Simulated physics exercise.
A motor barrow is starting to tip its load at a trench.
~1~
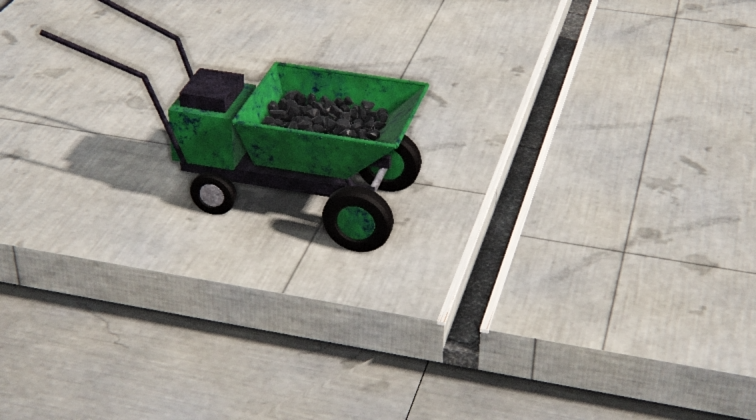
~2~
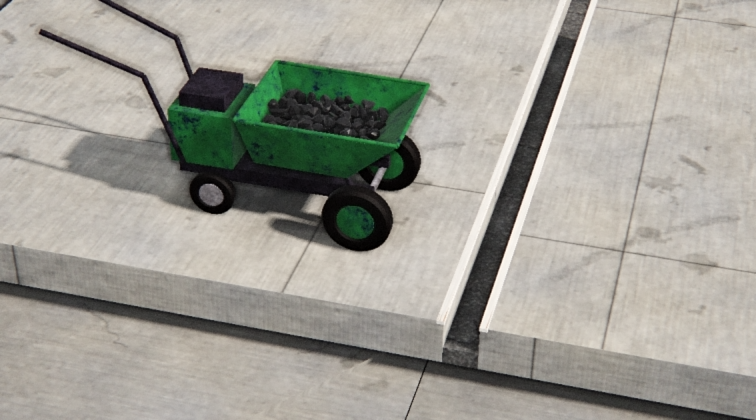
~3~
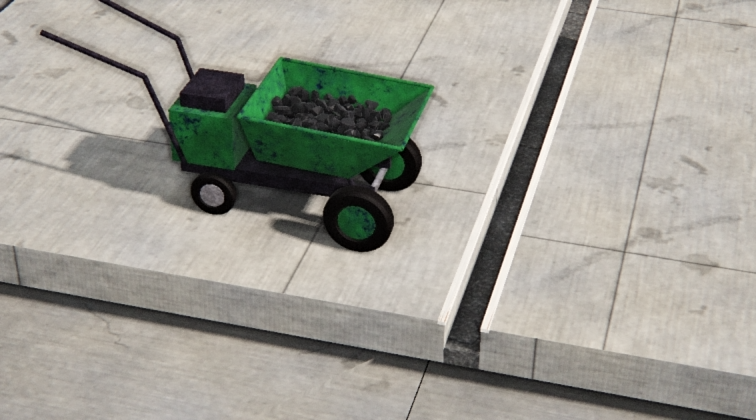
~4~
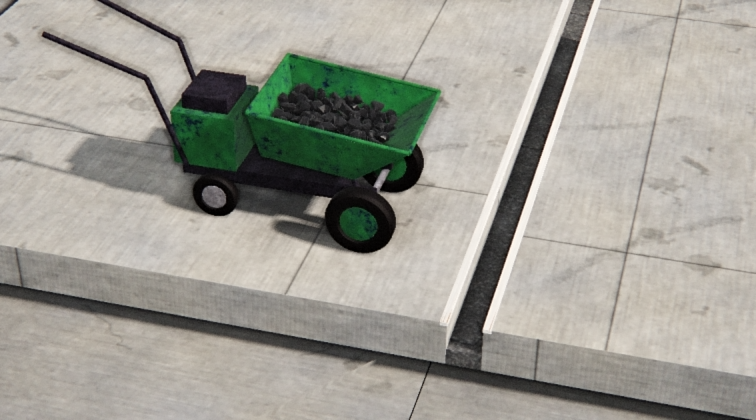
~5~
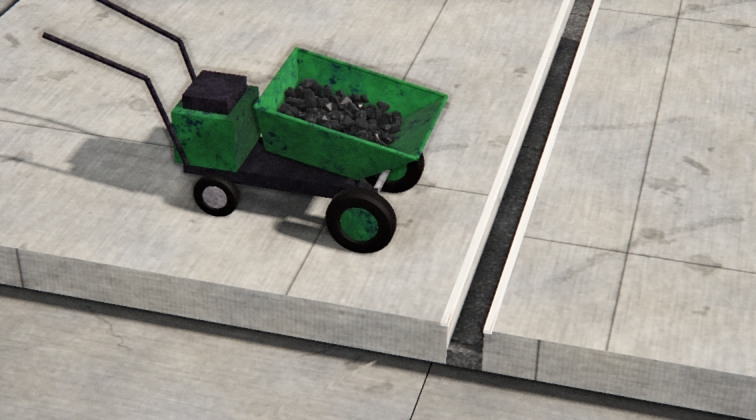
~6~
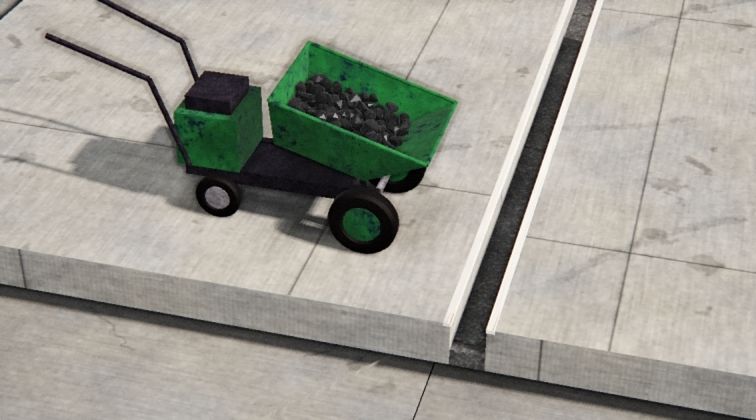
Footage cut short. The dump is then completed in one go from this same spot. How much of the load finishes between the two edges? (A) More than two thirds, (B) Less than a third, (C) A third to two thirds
Option A: More than two thirds.
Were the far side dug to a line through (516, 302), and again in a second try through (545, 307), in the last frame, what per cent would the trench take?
About 100 %, then 100 %.
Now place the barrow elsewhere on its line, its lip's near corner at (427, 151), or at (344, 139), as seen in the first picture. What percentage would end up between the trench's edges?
In order: 30 % and 50 %.
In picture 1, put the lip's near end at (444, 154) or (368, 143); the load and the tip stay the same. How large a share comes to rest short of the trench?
0 % and 30 %, in that order.
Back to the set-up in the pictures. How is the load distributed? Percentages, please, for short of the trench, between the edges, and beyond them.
Estimates - short: 5 in a hundred, between: 80 in a hundred, beyond: 15 in a hundred.
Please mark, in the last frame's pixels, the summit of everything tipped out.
Summit in the final view: Around (494, 232).
Just after the last frame, skip tipped steeply; every one in the skip.
A moment on, skip tipped right over; almost all in the skip; just a few short of the trench; just a few in or heaped over the trench; just a few falling.
Further on, skip tipped right over; about a tenth in the skip; just a few short of the trench; the larger part in or heaped over the trench; about a tenth beyond it.
When it is over, skip tipped right over; about a tenth short of the trench; the larger part in or heaped over the trench; about a tenth beyond it.
